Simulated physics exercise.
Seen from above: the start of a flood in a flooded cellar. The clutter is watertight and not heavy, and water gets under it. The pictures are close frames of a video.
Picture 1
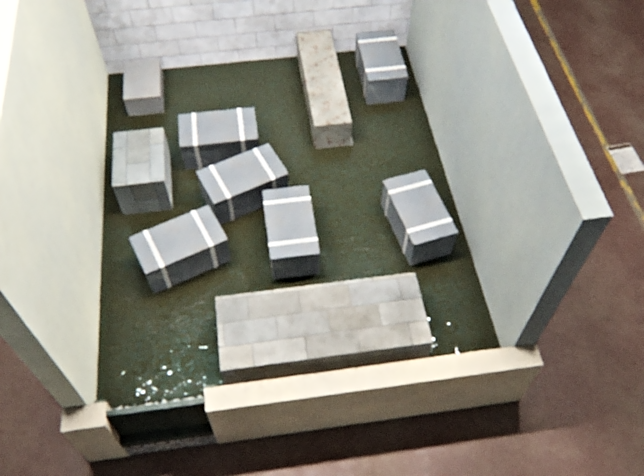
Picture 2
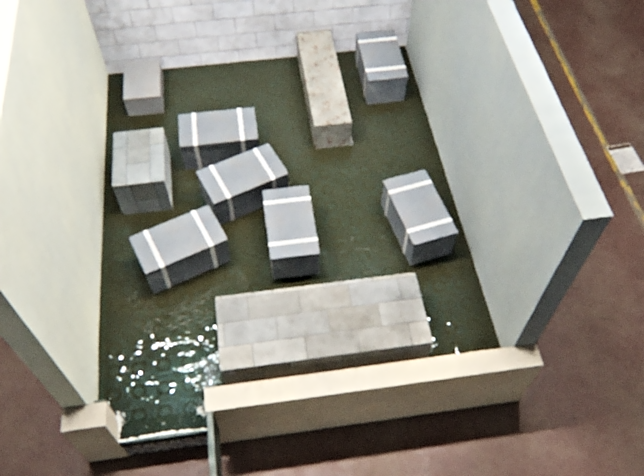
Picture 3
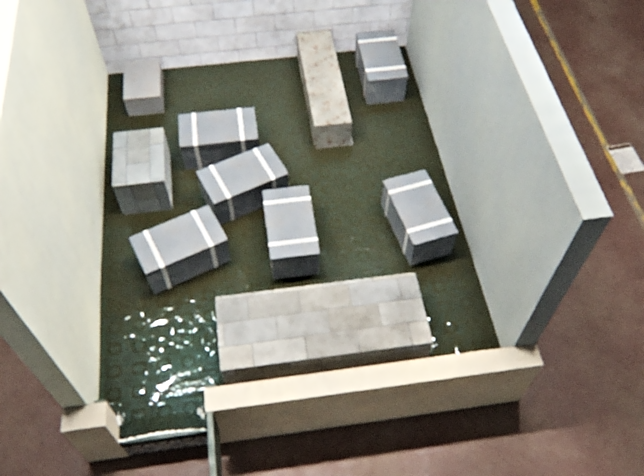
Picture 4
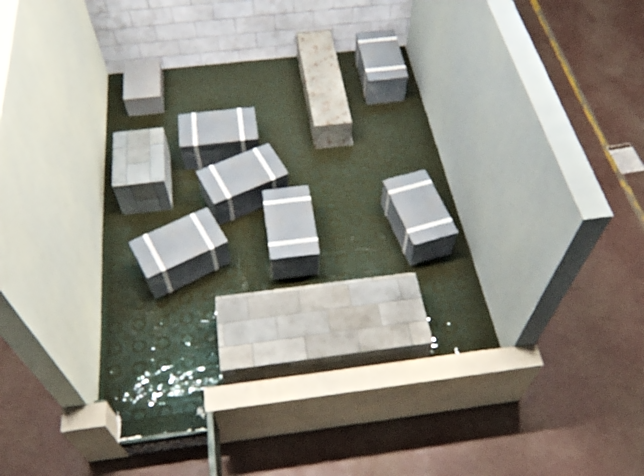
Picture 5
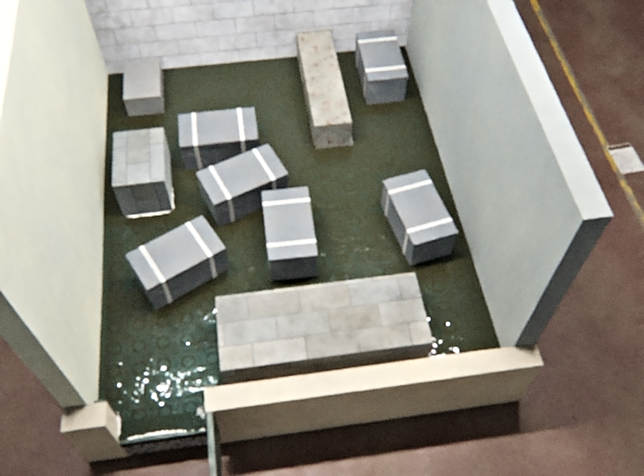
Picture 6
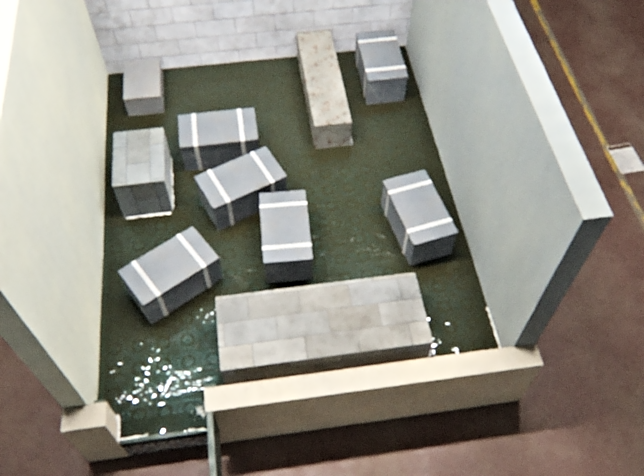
Grey trunks with white bands sitting in a flooded cellar as water glints at lower left, then two front ones shifting slightly.
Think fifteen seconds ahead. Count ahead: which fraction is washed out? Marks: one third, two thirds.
Share: Under a third.
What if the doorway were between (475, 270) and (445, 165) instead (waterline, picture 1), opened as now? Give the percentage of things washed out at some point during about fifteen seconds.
Near 70 in a hundred.
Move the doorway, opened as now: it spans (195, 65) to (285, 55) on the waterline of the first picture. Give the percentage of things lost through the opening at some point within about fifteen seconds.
Some 60 per cent.
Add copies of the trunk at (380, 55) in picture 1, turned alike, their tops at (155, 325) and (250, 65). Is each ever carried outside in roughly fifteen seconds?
In turn: Washed out, inside.
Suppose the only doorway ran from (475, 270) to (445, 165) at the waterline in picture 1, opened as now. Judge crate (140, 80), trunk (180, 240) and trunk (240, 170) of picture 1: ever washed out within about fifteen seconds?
In that order: No, through, yes.
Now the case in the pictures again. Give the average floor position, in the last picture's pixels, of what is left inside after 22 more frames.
Around (235, 243).
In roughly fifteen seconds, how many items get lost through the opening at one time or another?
That makes 0.
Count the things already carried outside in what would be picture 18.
That makes 0.
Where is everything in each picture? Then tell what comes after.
In the first frame, a trunk at (178, 238) floats; a trunk at (290, 221), afloat; 0 of 7 have shifted.
In the second frame, a trunk at (178, 238) floats; a trunk at (290, 221) floats; 0 of 7 have shifted.
In the third frame, a trunk at (178, 238) floats; a trunk at (290, 221) floats; 0 of 7 have shifted.
In the fourth frame, a trunk at (178, 242) floats; a trunk at (290, 221), afloat; 0 of 7 have shifted.
In the fifth frame, a trunk at (176, 251) floats, close to its start; a trunk at (289, 222), afloat; 1 of 7 have shifted.
In the sixth frame, a trunk at (169, 264) floats, close to its start; a trunk at (285, 225) floats, close to its start; 2 of 7 have shifted.
A moment on, 0 of 7 are out; 7 afloat.
Next, 0 of 7 are out; 7 afloat.
Later, 0 of 7 are out; 7 afloat.
In the end, 0 of 7 are out; 7 afloat.
